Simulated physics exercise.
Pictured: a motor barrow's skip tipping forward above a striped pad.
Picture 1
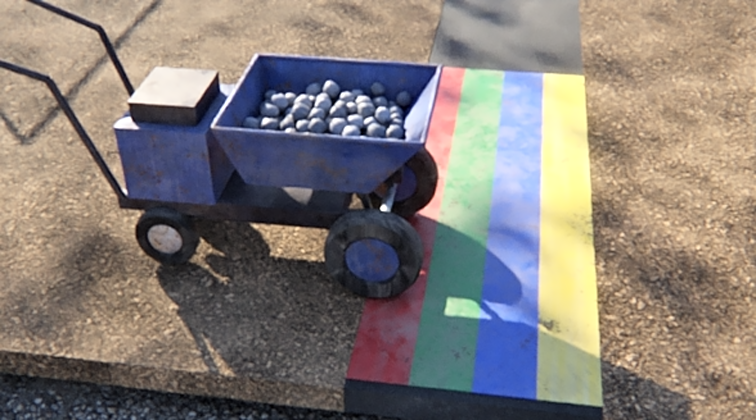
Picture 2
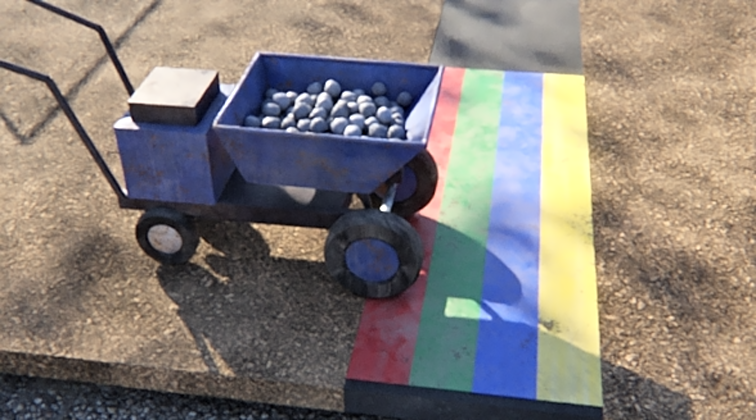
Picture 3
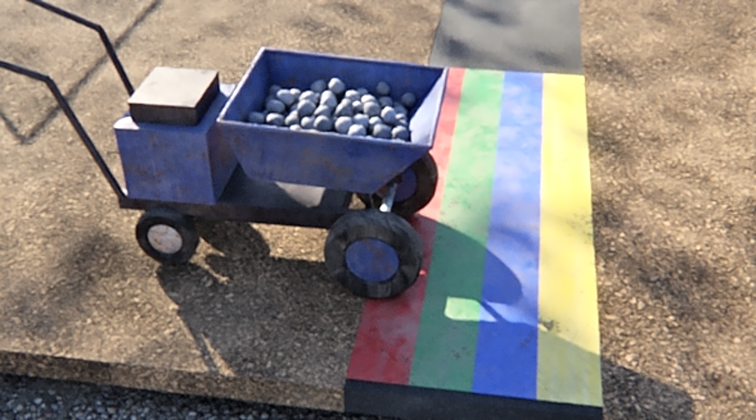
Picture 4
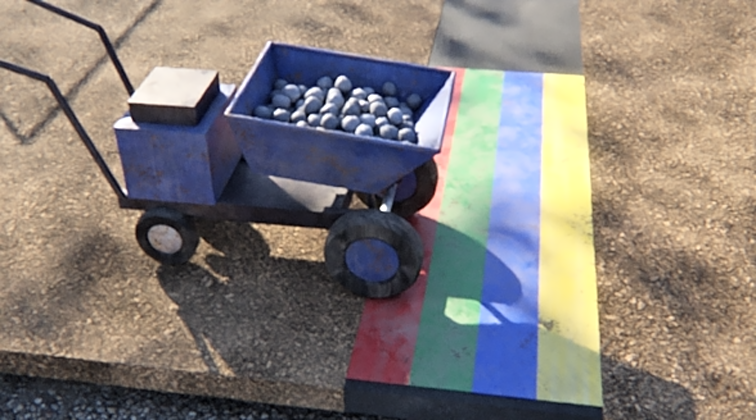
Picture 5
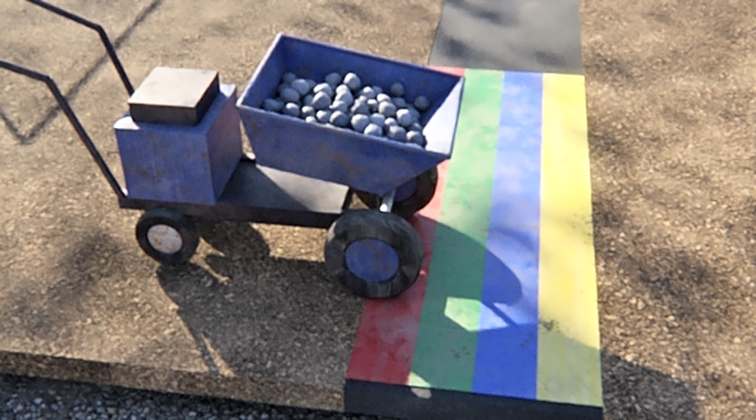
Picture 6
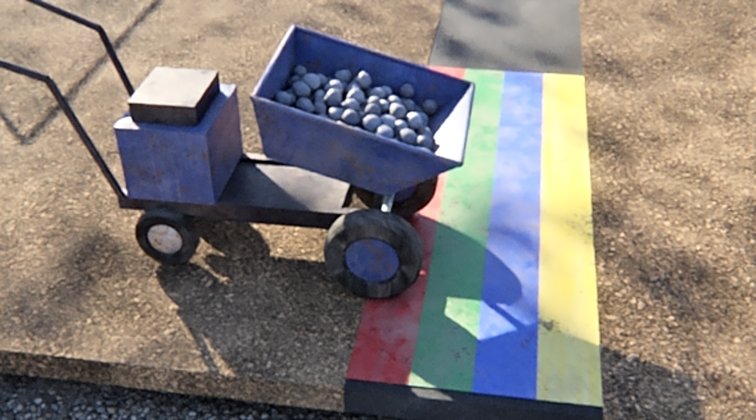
A blue skip full of round grey cobbles sat level on a small wheeled barrow, then tilted forward to the right, its back end rising beside a red, green, blue and yellow striped pad.
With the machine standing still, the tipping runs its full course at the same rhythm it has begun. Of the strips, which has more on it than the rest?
I would say the yellow one.
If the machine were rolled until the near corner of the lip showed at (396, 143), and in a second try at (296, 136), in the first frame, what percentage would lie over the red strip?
0 and 20 percent, in that order.
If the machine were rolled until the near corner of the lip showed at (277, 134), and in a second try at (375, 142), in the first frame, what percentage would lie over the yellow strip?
10 % and 30 %.
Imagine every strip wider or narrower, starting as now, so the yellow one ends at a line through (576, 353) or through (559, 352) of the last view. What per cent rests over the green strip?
In order, 0 % and 0 %.
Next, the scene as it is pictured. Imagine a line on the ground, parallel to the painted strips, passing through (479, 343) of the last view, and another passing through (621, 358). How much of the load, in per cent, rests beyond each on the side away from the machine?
First roughly 90 percent, then 20 percent.
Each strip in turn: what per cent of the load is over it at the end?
Red strip about 0 per cent, green strip about 0 per cent, blue strip about 20 per cent, yellow strip about 45 per cent.
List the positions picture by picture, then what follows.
In the first frame, lip of the skip (423, 145), level; top of the load (345, 124), round cobbles; red strip (389, 328); green strip (448, 335); blue strip (508, 341); yellow strip (569, 347).
In the second frame, lip of the skip (425, 146), level; top of the load (347, 123).
In the third frame, lip of the skip (430, 148), tipped barely; top of the load (320, 119).
In the fourth frame, lip of the skip (438, 152), tipped a little; top of the load (326, 116).
In the fifth frame, lip of the skip (449, 157), tipped a little; top of the load (311, 111).
In the sixth frame, lip of the skip (460, 165), tipped clearly; top of the load (321, 106); red strip (389, 328); green strip (448, 335); blue strip (508, 341); yellow strip (569, 347).
Just after the last frame, skip tipped steeply; every one in the skip.
A moment on, skip tipped right over; the larger part in the skip; about a tenth over the blue strip; roughly a quarter over the yellow strip; just a few falling.
Further on, skip tipped right over; about a tenth in the skip; roughly a quarter over the blue strip; roughly half over the yellow strip; roughly a quarter off the paint.
When it is over, skip tipped right over; about a tenth in the skip; not one over the red strip; not one over the green strip; roughly a quarter over the blue strip; roughly half over the yellow strip; roughly a quarter off the paint.
